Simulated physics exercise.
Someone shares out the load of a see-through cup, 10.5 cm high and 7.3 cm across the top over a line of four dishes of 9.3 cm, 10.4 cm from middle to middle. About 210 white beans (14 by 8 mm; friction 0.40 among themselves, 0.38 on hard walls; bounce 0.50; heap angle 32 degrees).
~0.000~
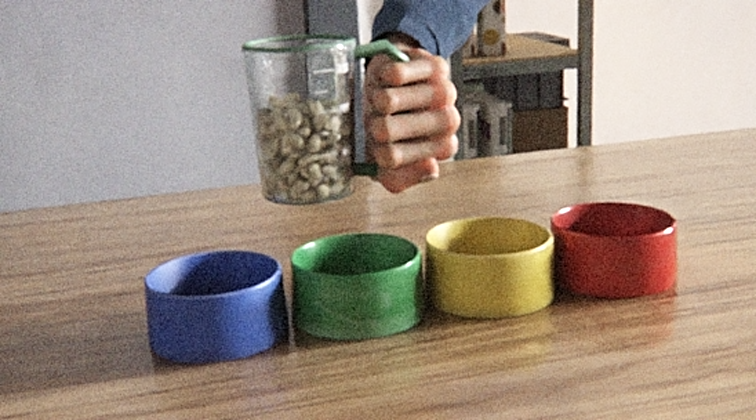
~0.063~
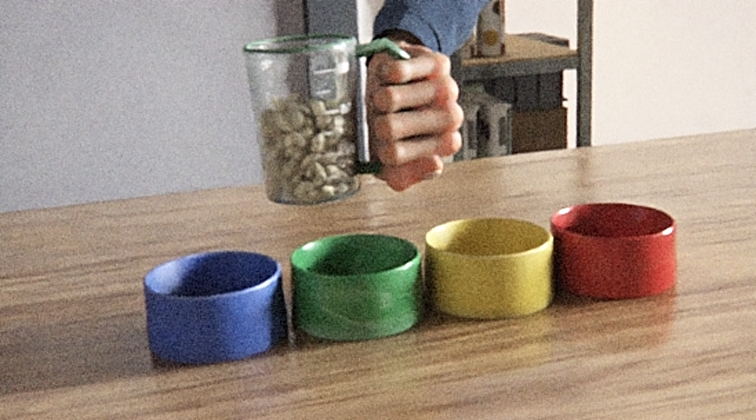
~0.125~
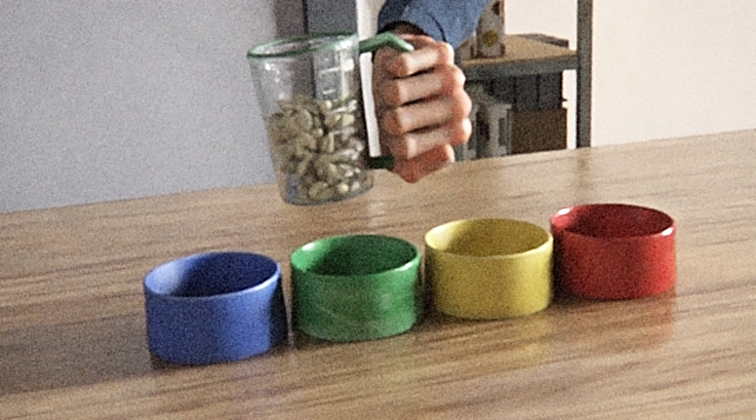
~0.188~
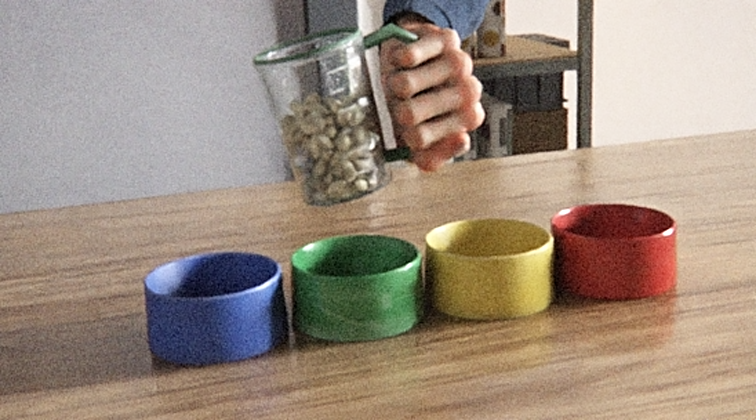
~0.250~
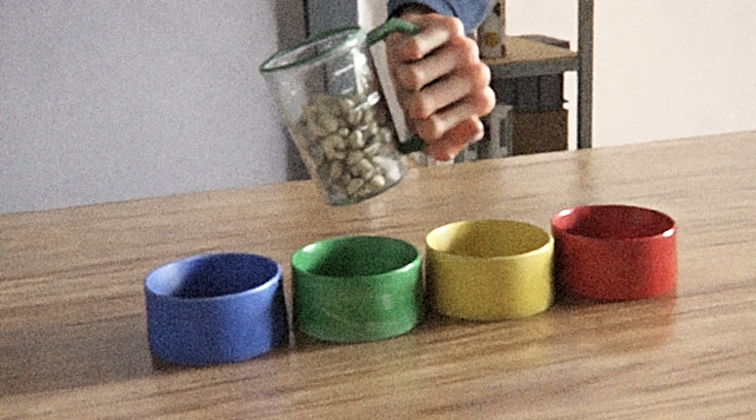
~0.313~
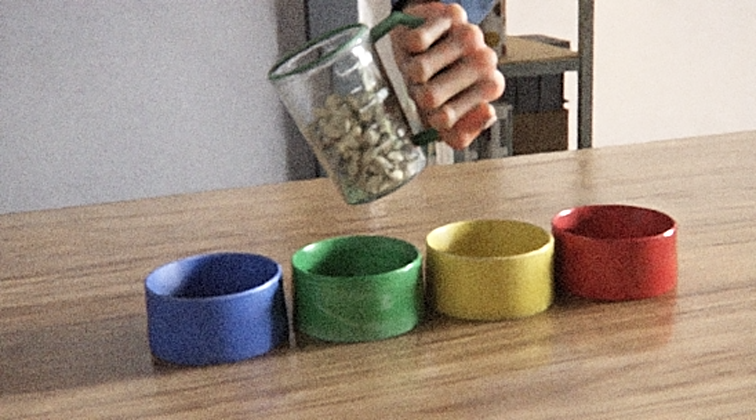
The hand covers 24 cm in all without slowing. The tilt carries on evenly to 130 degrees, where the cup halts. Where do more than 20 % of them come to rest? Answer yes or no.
Red dish: No; blue dish: No; green dish: No; yellow dish: Yes; on the counter: No.
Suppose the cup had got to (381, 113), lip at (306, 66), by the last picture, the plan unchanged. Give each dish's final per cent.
Red 10, blue 0, green 0, yellow 60.
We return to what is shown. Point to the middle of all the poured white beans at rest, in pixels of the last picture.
Around (487, 268).
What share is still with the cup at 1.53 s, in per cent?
Some 10 per cent of the load.
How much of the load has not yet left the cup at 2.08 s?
Roughly 0 per cent.
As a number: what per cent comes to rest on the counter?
Some 0 per cent.
Then, at 1.04 s, tilt 94 degrees; cup holds 100 %.
After 1.53 s, tilt 130 degrees; cup holds 10 %, green 5 %, yellow 85 %.
After 2.08 s, tilt 130 degrees; cup holds 0 %, green 5 %, yellow 95 %.
In the end, at 2.4 s, red 0 %, blue 0 %, green 5 %, yellow 95 %, counter 0 %.
